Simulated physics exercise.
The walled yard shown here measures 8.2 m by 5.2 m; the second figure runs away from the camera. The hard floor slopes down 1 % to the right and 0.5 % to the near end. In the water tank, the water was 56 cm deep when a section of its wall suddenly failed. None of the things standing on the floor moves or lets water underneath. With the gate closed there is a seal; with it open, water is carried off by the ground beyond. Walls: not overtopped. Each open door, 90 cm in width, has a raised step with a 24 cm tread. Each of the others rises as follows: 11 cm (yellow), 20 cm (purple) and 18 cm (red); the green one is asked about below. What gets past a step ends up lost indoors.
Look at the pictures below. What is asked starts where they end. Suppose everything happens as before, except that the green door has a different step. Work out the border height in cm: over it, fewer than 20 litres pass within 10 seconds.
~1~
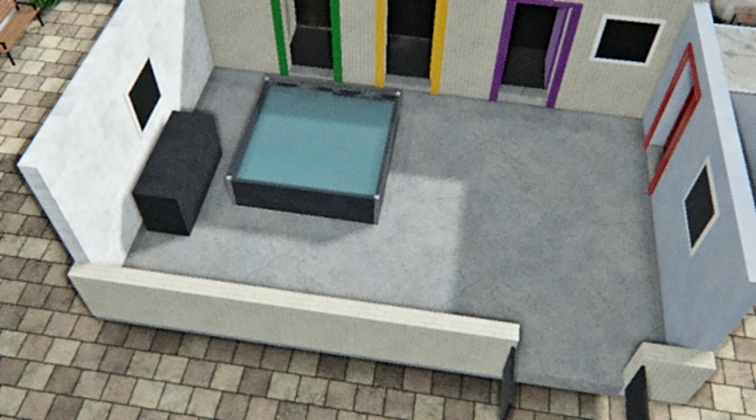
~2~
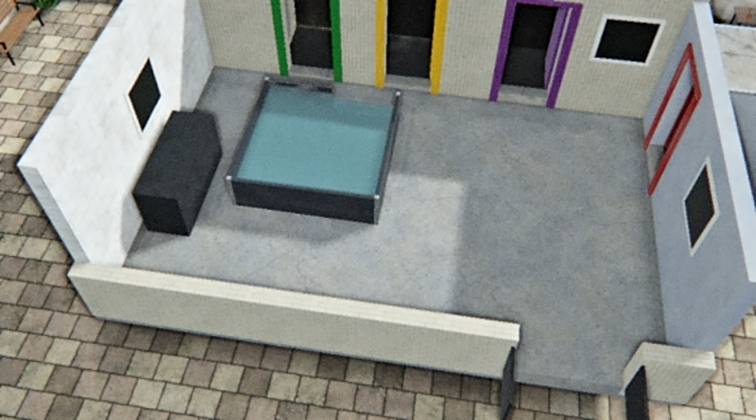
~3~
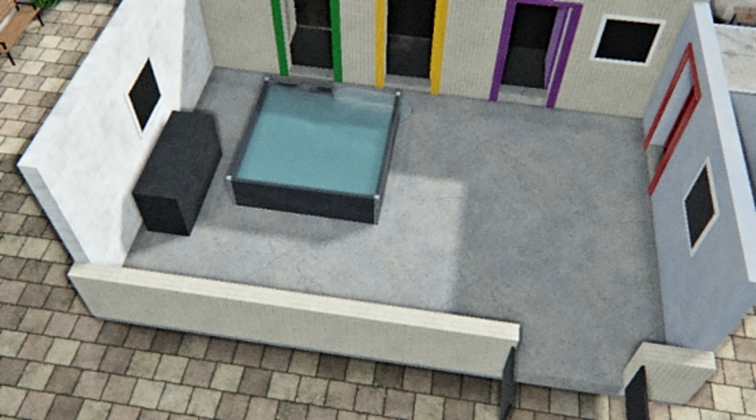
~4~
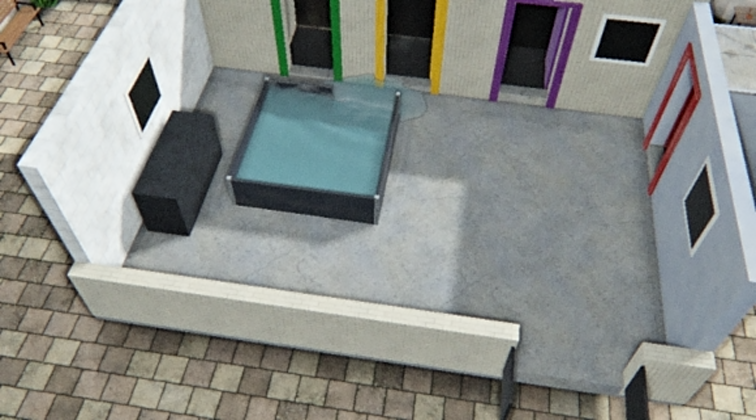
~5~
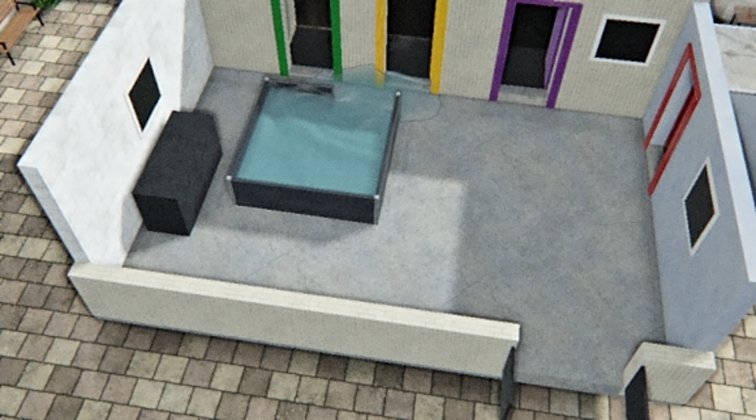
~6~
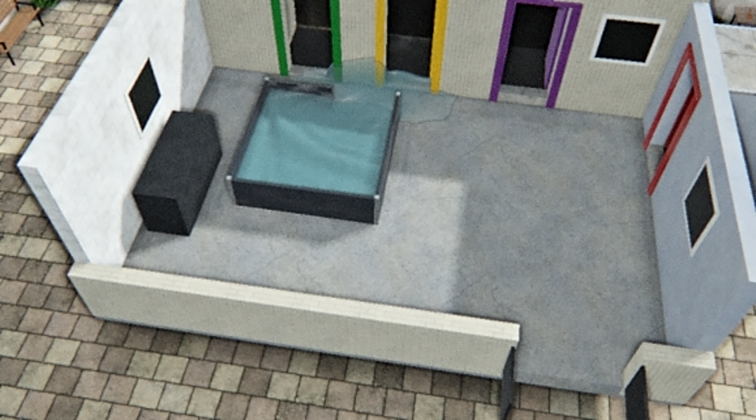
Border at about 10 cm.
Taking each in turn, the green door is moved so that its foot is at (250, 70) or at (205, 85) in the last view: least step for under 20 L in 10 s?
Minimums: Roughly 12.5 cm and 19 cm.
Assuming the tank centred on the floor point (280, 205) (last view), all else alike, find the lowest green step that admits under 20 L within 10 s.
At least some 22 centimetres tall.
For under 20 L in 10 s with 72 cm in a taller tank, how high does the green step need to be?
Around 14.0 cm high.
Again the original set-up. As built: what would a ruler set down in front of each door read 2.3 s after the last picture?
Centimetres: Yellow = 27, purple = 6, red = 15, green = 10.
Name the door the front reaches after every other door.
I'd say the red door.
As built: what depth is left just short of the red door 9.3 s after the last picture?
About 8.5 centimetres.
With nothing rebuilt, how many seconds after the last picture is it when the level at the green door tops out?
It peaks around 1.4 s.
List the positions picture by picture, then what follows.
In the first picture, the water tank at (318, 138) is whole and still, 56 cm deep; the green door at (308, 35) is dry.
In the second picture, water pours out on the far side and has run 0.3 m, to a hidden place; about 10 cm deep outside, 56 cm at the back.
In the third picture, water pours out on the far side and has run 0.7 m, to a hidden place; about 10 cm deep outside, 56 cm at the back.
In the fourth picture, the front is at (386, 79), 1.0 m from the gap on the far side; 1.5 m2 of floor is wet, 56 cm left at the back.
In the fifth picture, the front is at (406, 77), 1.1 m from the gap on the far side; 1.9 m2 of floor is wet, 57 cm left at the back.
In the sixth picture, the front is at (451, 96), 1.3 m from the gap on the far side; 2.1 m2 of floor is wet, 56 cm left at the back; water is at the green door at (308, 35).
Then, 0.7 s after the last picture water covers 10 % of the floor, deepest (44 cm) near (368, 90); 11 cm at the green door, 6 litres in over its 6 cm step.
Then, 2.3 s after the last picture water covers 35 % of the floor, deepest (31 cm) near (368, 90); 10 cm at the green door, 29 litres in over its 6 cm step.
Then, 9.3 s after the last picture water covers 75 % of the floor, deepest (12 cm) near (248, 154); 7 cm at the green door, 61 litres in over its 6 cm step.
At the green door as built, the water peaked near 12 cm, 1.3 s after the last picture.
Run again over the same 10 s with other heights there, 31 litres in over 8.5 cm, 11 litres over 11.5 cm. The limit of 20 litres is kept from about 10 cm up.
